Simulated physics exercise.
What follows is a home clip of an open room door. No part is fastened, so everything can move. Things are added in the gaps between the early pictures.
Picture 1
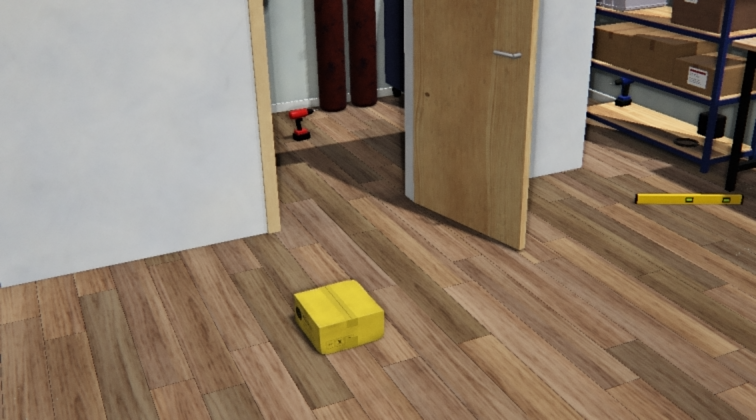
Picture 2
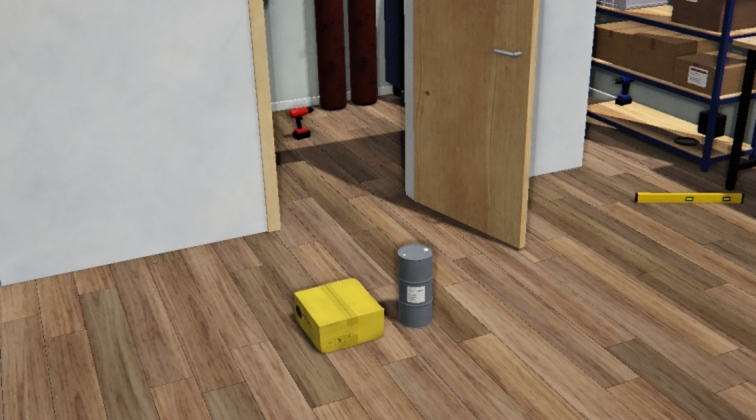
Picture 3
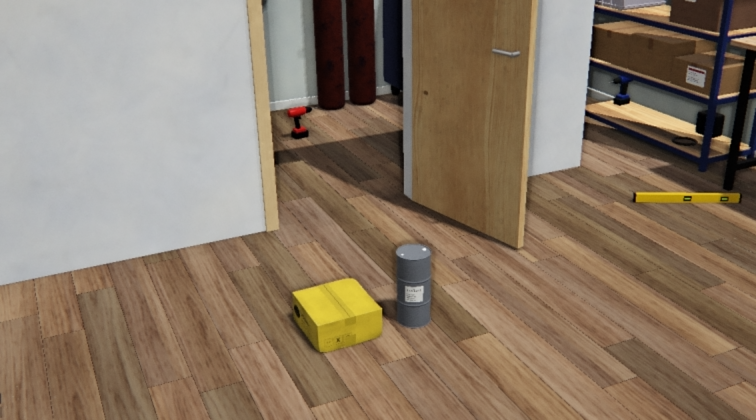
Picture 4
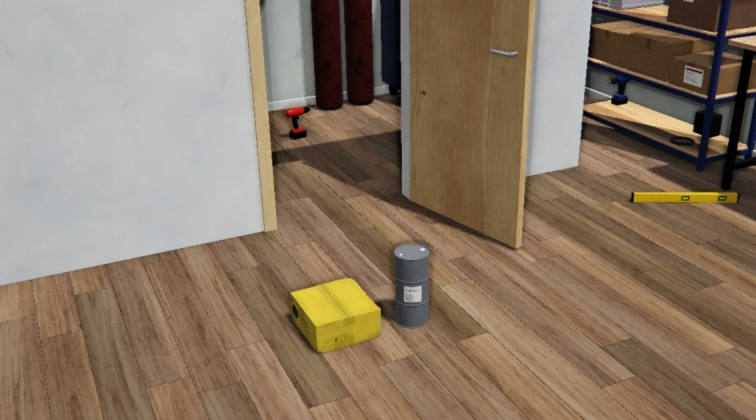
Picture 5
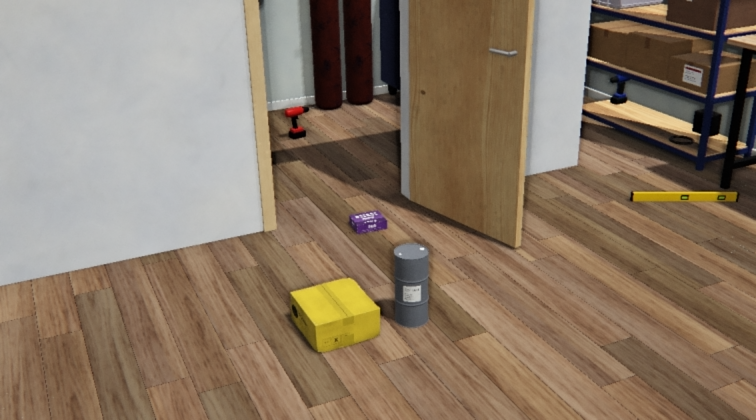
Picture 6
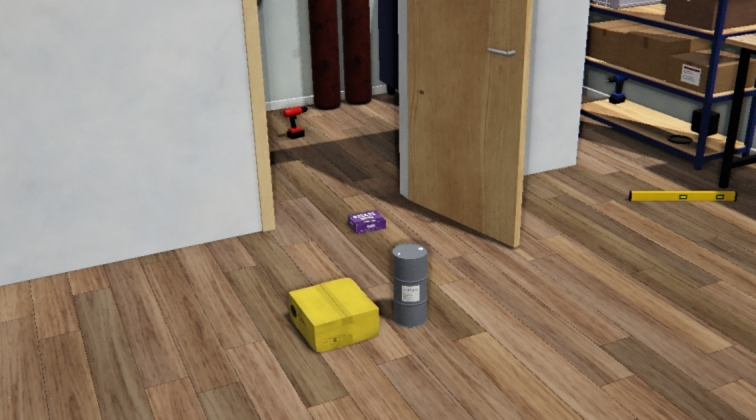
A grey canister appears beside the yellow parcel, then a purple packet near the still door.
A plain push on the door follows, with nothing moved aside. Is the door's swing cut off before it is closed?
The door gets there.
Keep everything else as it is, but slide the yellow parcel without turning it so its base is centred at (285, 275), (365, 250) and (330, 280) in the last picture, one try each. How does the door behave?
First it finishes its swing, then it cannot finish its swing, and last it finishes its swing.
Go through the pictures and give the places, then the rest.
Door wide open and still; yellow parcel (339, 316), in the first picture.
Door wide open and still; yellow parcel (339, 314); grey canister (415, 286), in the second picture.
Door wide open and still; yellow parcel (337, 314); grey canister (414, 286), in the third picture.
Door wide open and still; yellow parcel (335, 314); grey canister (412, 286), in the fourth picture.
Door wide open and still; yellow parcel (335, 314); grey canister (412, 286), in the fifth picture.
Door wide open and still; purple packet (367, 222); yellow parcel (333, 314), in the sixth picture.
Then, 1.30 s after the last picture, door at 70°.
Then, 2.20 s after the last picture, door at 34°; purple packet slid a little near (353, 220).
Then, 2.80 s after the last picture, door at 12°; purple packet slid about its own width near (335, 214).
At rest, door at 0°; moved from the start, purple packet; the other 2 in place. Seen from the same camera at the end, purple packet near (328, 207).
